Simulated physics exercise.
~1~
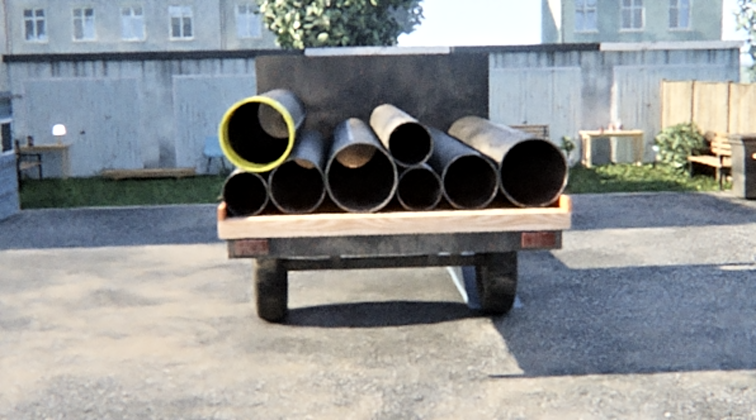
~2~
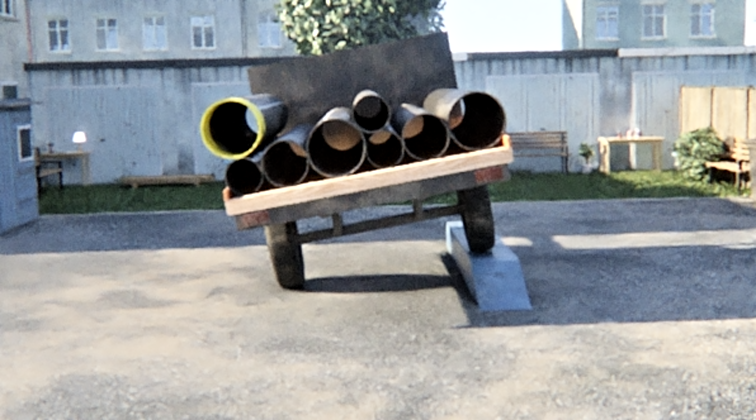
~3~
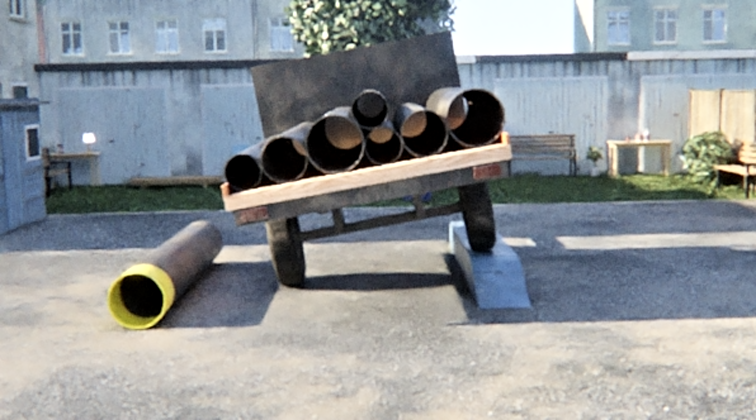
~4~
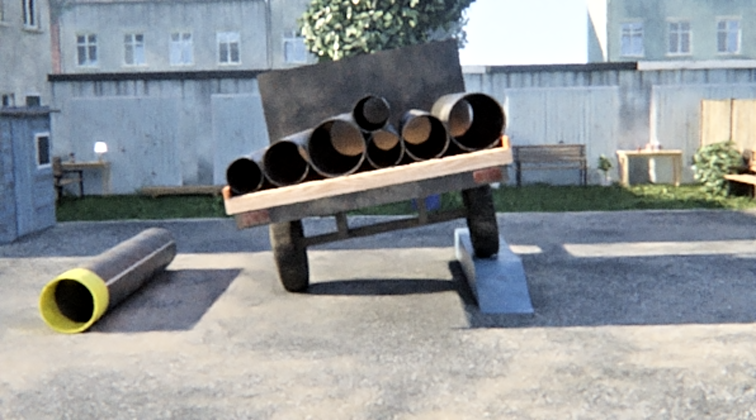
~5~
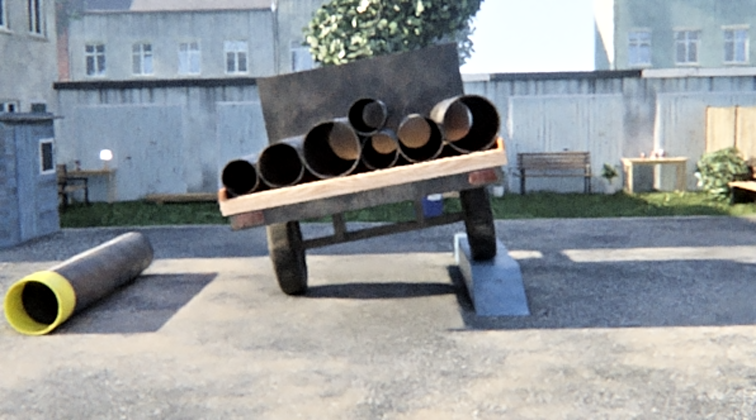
Trailer of dark pipes tilting as its right wheel climbs a ramp, the yellow-ended pipe dropping off left and rolling away leftward.
